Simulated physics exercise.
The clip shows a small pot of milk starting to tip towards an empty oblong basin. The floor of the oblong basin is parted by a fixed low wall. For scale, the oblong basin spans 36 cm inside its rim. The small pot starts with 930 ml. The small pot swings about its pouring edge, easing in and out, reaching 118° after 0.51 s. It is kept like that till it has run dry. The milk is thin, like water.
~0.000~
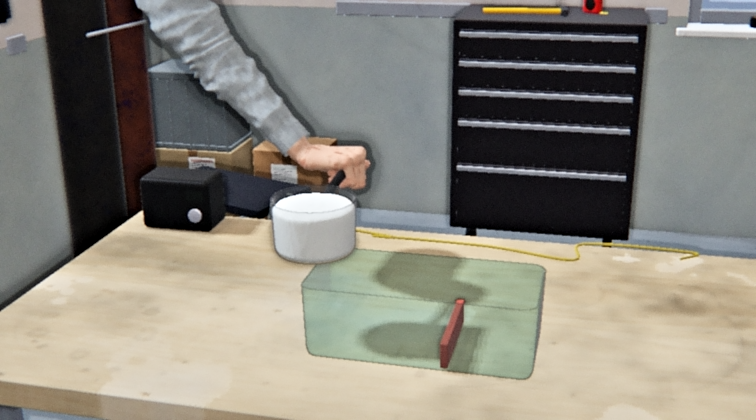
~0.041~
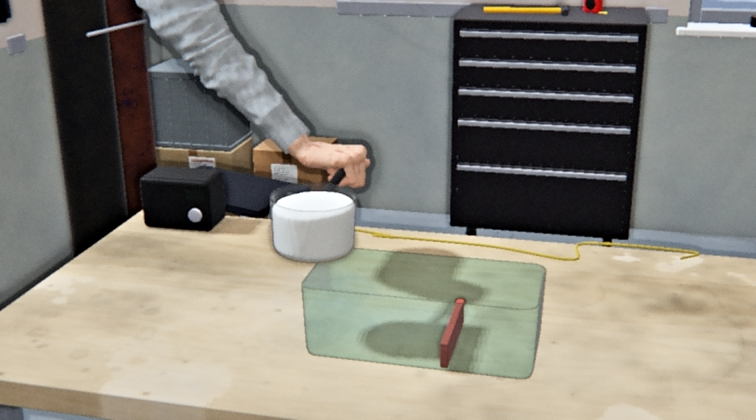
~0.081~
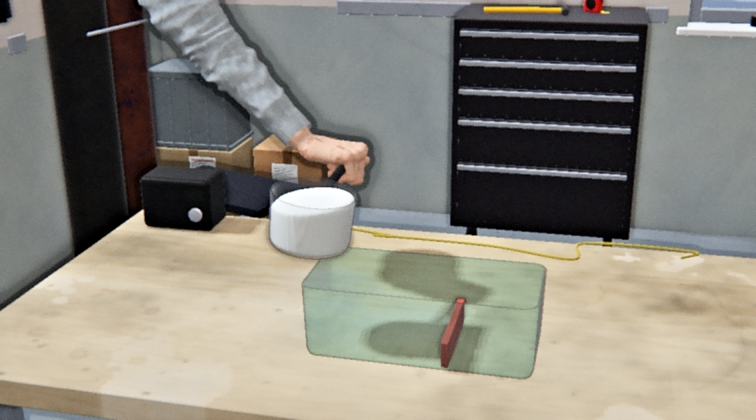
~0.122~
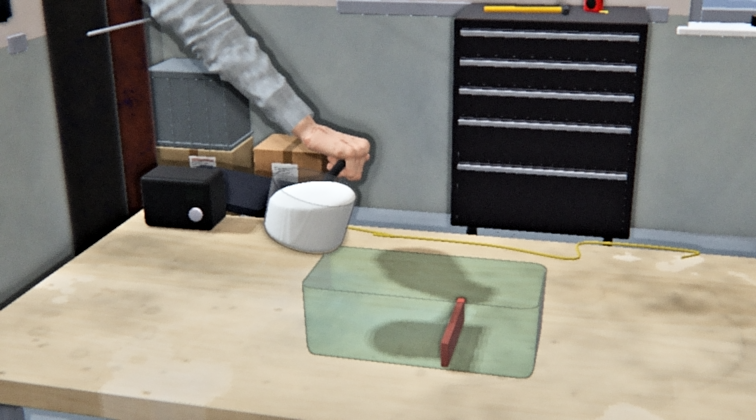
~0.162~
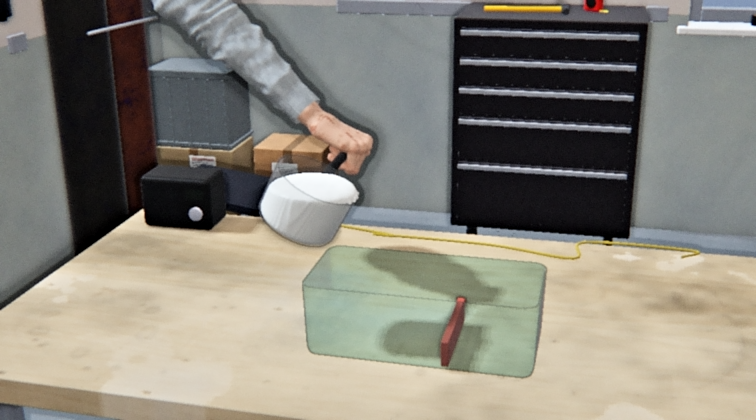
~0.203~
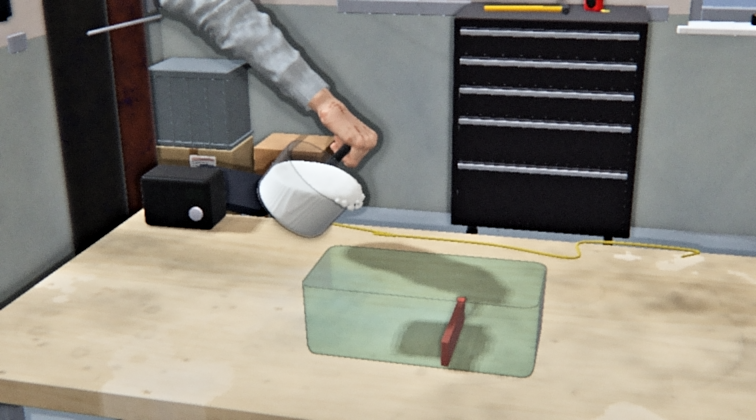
A small pot of milk, held by a hand, tilts right above an oblong basin.
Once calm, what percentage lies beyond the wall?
The far part has some 12 per cent.
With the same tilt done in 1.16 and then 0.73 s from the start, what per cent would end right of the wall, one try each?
In turn about 5 and 15 per cent.
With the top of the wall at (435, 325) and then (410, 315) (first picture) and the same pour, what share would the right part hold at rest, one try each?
First 40, then 70 per cent.
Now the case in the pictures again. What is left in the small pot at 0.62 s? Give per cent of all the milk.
About 3 per cent.
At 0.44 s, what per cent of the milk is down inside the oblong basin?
Near 10 in a hundred.
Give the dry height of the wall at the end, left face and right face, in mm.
Some 22 mm on the left and 38 mm on the right.
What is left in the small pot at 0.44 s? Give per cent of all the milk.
Near 42 in a hundred.
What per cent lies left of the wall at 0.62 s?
About 78 per cent.
After 0.44 s the tilt is 113° and 43 per cent is still to pour, 9 is left of the wall and 0 right of it.
After 0.62 s the tilt is 118° and 3 per cent is still to pour, 77 is left of the wall and 6 right of it.
After 0.81 s the tilt is 118° and 0 per cent is still to pour, 72 is left of the wall and 9 right of it.
After 1.01 s the tilt is 118° and 0 per cent is still to pour, 80 is left of the wall and 10 right of it.
In the end 79 per cent lies left of the wall, 12 right of it and 9 outside.
